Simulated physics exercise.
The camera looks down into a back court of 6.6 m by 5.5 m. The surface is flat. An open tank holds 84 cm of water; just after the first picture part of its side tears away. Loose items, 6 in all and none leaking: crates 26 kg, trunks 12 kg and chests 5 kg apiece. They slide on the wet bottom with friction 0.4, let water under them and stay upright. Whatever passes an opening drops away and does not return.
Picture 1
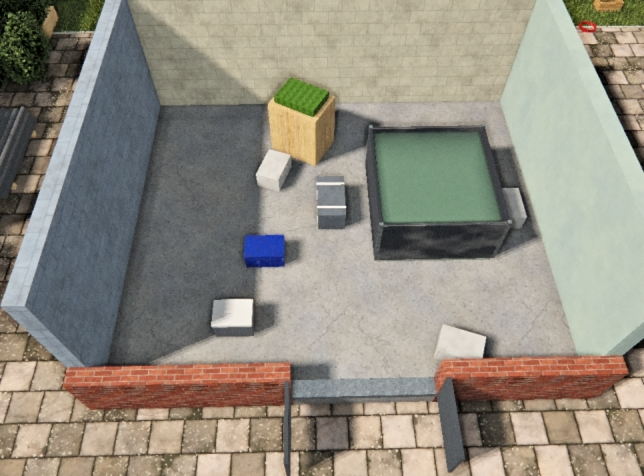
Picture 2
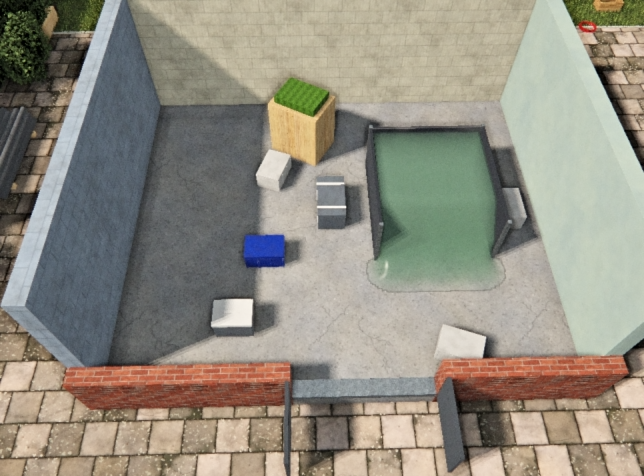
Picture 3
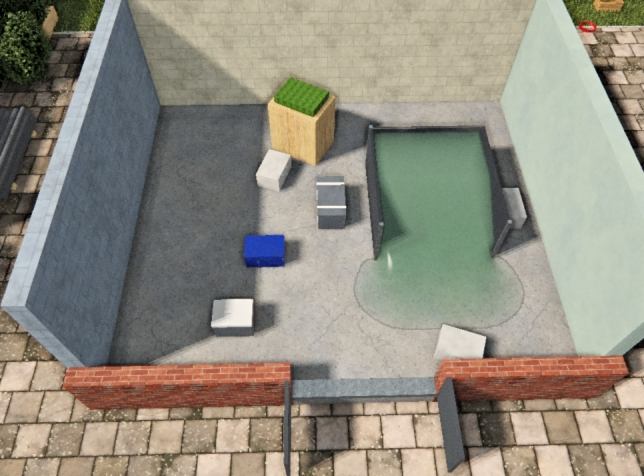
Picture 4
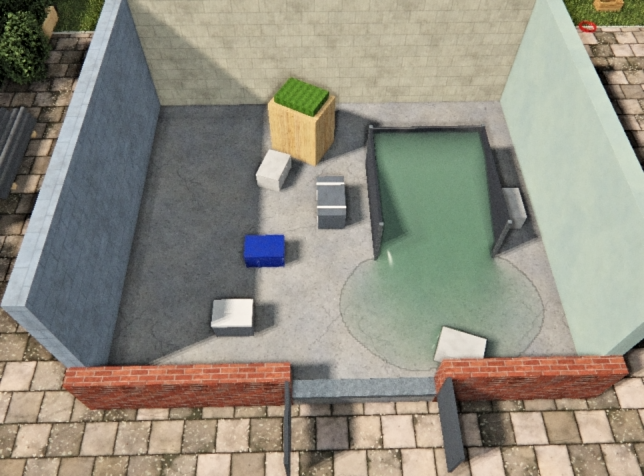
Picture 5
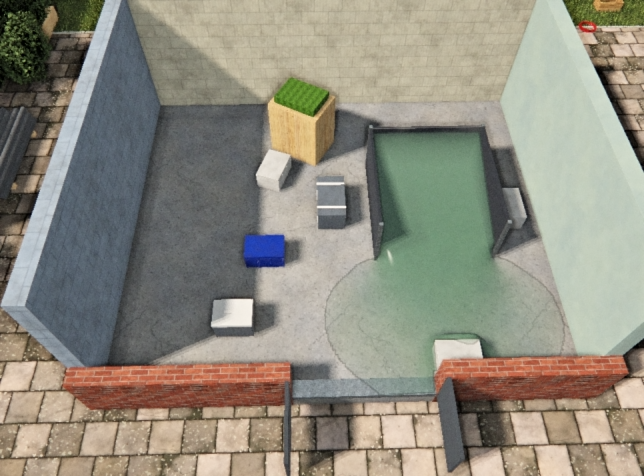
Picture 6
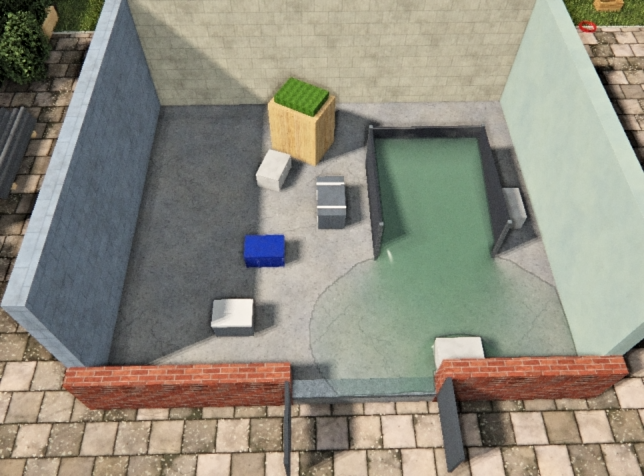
We see the near side of a dark open tank give way in a walled court and greenish water spread across the ground to the front gateway, nudging a pale box against the brick wall; the blue crate stays still.
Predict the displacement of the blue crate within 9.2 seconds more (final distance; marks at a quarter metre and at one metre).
Blue crate barely shifts.
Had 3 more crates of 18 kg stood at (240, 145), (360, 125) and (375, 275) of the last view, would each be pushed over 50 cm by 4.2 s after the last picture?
In turn: Short of it, short of it, past it.
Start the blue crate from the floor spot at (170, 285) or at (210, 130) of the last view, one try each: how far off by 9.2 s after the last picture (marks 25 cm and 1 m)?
In turn: It barely shifts; it barely shifts.
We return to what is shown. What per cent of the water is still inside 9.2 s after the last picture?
About 58 per cent.
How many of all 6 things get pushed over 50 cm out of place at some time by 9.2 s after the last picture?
That makes 3.
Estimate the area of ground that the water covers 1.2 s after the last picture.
Some 13 m2.
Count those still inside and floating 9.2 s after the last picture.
I count 1.
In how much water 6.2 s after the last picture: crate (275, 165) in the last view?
Roughly 1 cm.
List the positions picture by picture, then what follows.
The first frame shows the blue crate at (264, 246) rests on the ground; 3.3 m2 under water; 0 of 6 have shifted.
The second frame shows the blue crate at (264, 246), on the bottom; water covers 4.5 m2; 0 of 6 have shifted.
The third frame shows the blue crate at (264, 246) rests on the ground; 6.0 m2 under water; 0 of 6 have shifted.
The fourth frame shows the blue crate at (264, 246) rests on the ground; 7.7 m2 under water; 0 of 6 have shifted.
The fifth frame shows the blue crate at (264, 246), on the bottom; water covers 9.4 m2; 1 of 6 have shifted.
The sixth frame shows the blue crate at (264, 246), on the bottom; water covers 10.2 m2; 1 of 6 have shifted.
Then, 1.2 s after the last picture the blue crate is near (264, 246), 0.0 m from its start, aground; 1 of 6 are out; 0 afloat.
Then, 3.8 s after the last picture the blue crate is near (264, 246), 0.0 m from its start, aground; 1 of 6 are out; 1 afloat.
Then, 6.2 s after the last picture the blue crate is near (264, 246), 0.0 m from its start, aground; 1 of 6 are out; 1 afloat.
Then, 9.2 s after the last picture the blue crate is near (264, 246), 0.0 m from its start, aground; 1 of 6 are out; 1 afloat.
